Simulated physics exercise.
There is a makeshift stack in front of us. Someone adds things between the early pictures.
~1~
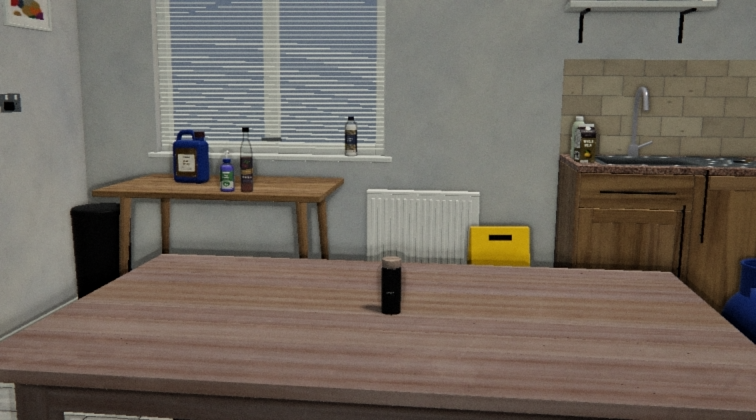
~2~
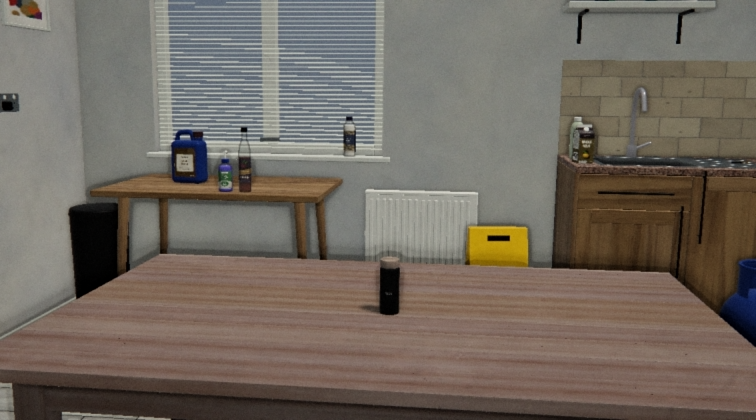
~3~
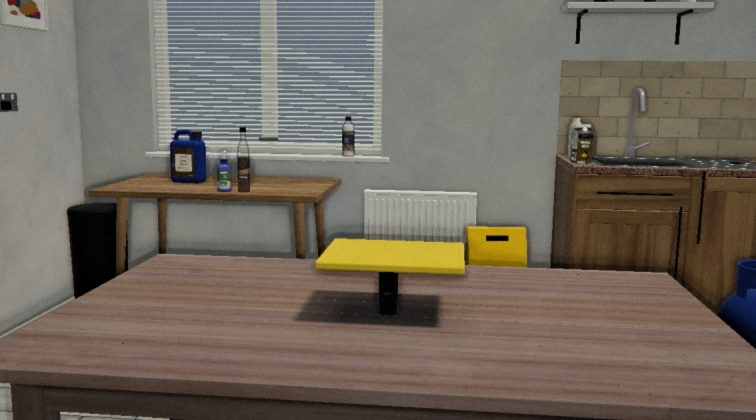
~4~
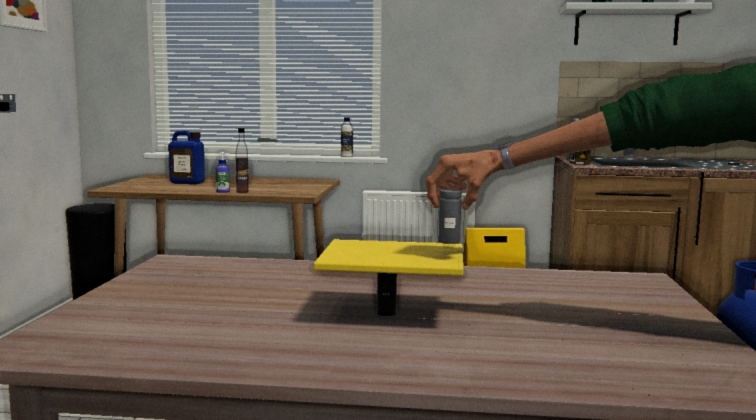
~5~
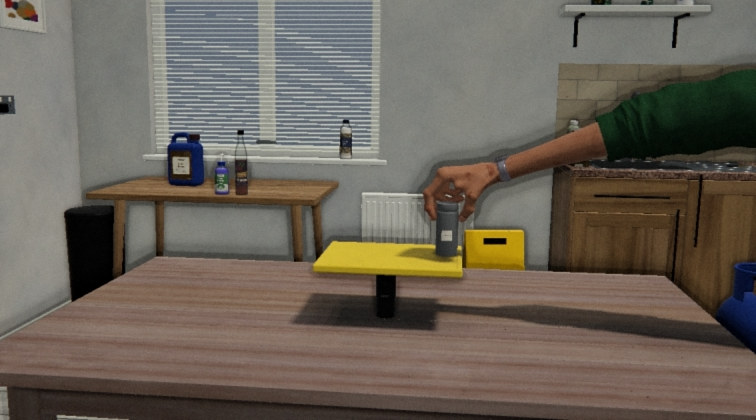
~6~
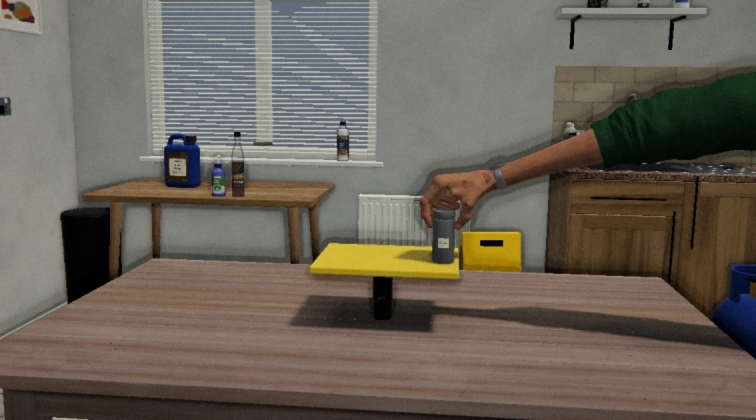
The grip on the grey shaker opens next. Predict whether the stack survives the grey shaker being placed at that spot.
Prediction: The stack collapses.
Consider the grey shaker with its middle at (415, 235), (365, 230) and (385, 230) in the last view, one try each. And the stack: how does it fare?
In the first case it gives way; in the second case it holds; in the third case it keeps its balance.
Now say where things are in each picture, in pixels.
In the first frame, the last thing is not in view yet.
In the second frame, the last thing is not in view yet.
In the third frame, the last thing is not in view yet; yellow lid (394, 255).
In the fourth frame, coming down; grey shaker (450, 216); yellow lid (393, 256).
In the fifth frame, coming down; grey shaker (447, 229); yellow lid (392, 258).
In the sixth frame, set down, still held; grey shaker (444, 236); yellow lid (388, 260).
Then, 0.50 s on from there, grey shaker now fallen; yellow lid turned 45° from how it was put.
Then, 0.70 s on from there, yellow lid now fallen; black shaker turned 75° from how it was put.
In the end, fallen, yellow lid, grey shaker and black shaker. The stack loses its balance.
